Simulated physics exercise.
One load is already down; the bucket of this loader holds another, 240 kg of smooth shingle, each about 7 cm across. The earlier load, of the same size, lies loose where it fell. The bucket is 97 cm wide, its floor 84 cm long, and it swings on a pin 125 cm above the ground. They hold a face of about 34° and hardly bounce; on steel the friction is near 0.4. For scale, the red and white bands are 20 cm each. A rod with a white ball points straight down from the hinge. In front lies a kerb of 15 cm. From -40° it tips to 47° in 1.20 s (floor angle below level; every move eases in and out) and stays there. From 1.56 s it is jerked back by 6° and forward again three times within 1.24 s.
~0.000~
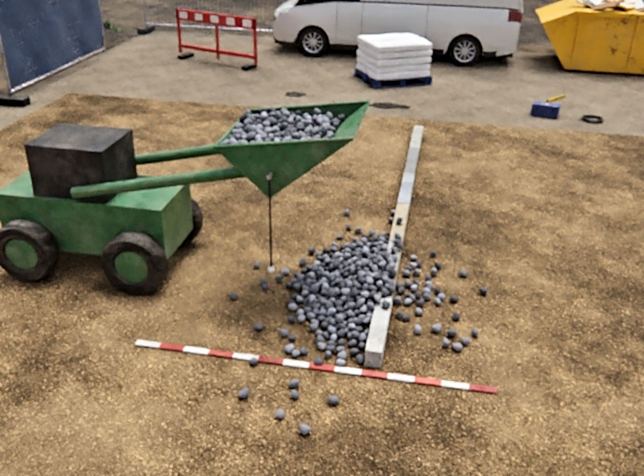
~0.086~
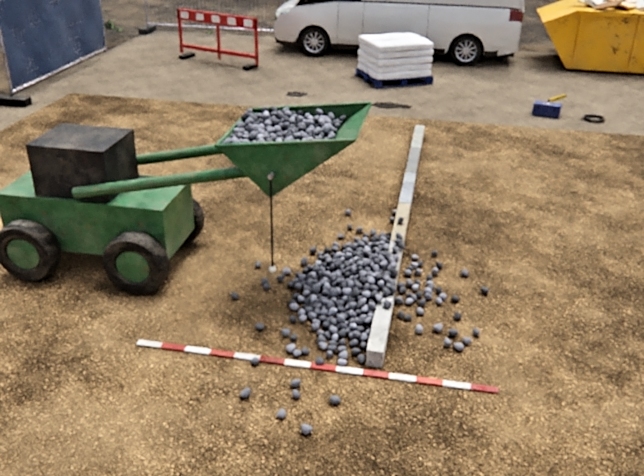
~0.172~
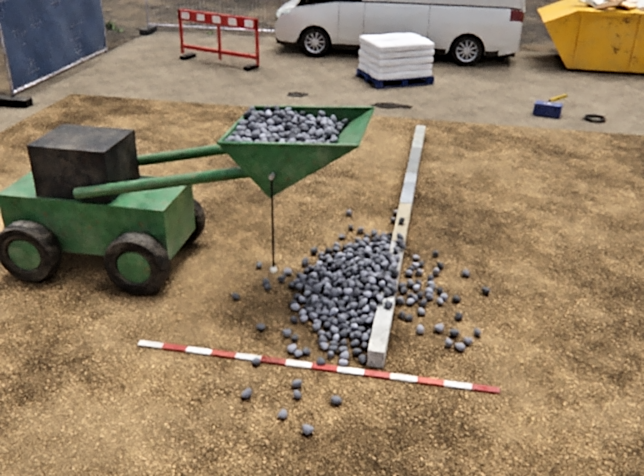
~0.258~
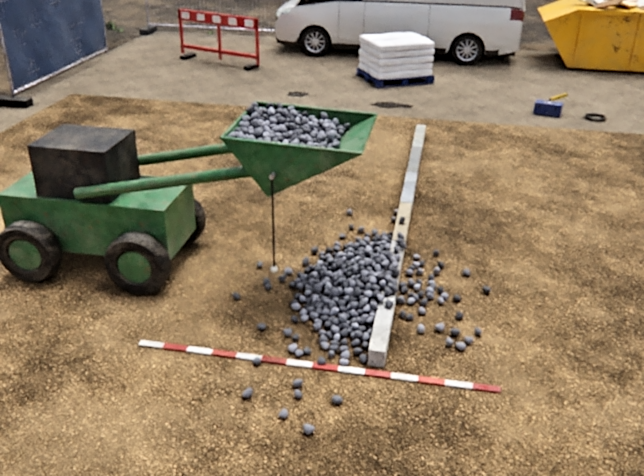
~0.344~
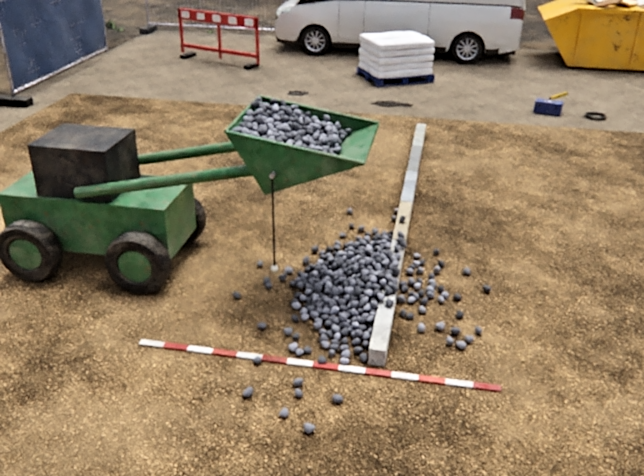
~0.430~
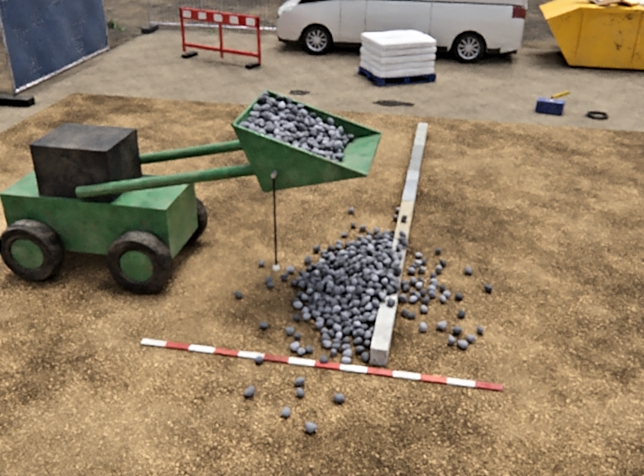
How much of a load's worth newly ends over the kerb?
About 31 per cent.
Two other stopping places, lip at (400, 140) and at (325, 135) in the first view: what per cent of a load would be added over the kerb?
Near 95 per cent from the first place, 5 from the second.
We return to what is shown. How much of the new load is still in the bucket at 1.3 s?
About 30 per cent.
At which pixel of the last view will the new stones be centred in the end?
Near (369, 277).
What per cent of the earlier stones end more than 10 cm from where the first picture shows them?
Roughly 25 per cent of them.
After 0.9 s the floor is at 33°; in per cent of one load, 99 in the bucket, 93 on this side of the kerb, 8 over the kerb; the foremost stones are at (469, 313).
After 1.3 s the floor is at 47°; in per cent of one load, 28 in the bucket, 163 on this side of the kerb, 8 over the kerb; the foremost stones are at (469, 313).
After 3.2 s the floor is at 47°; in per cent of one load, 0 in the bucket, 161 on this side of the kerb, 39 over the kerb; the foremost stones are at (542, 284).
After 5.7 s the floor is at 47°; in per cent of one load, 0 in the bucket, 161 on this side of the kerb, 39 over the kerb; the foremost stones are at (542, 284). Net gain over the kerb, 31.
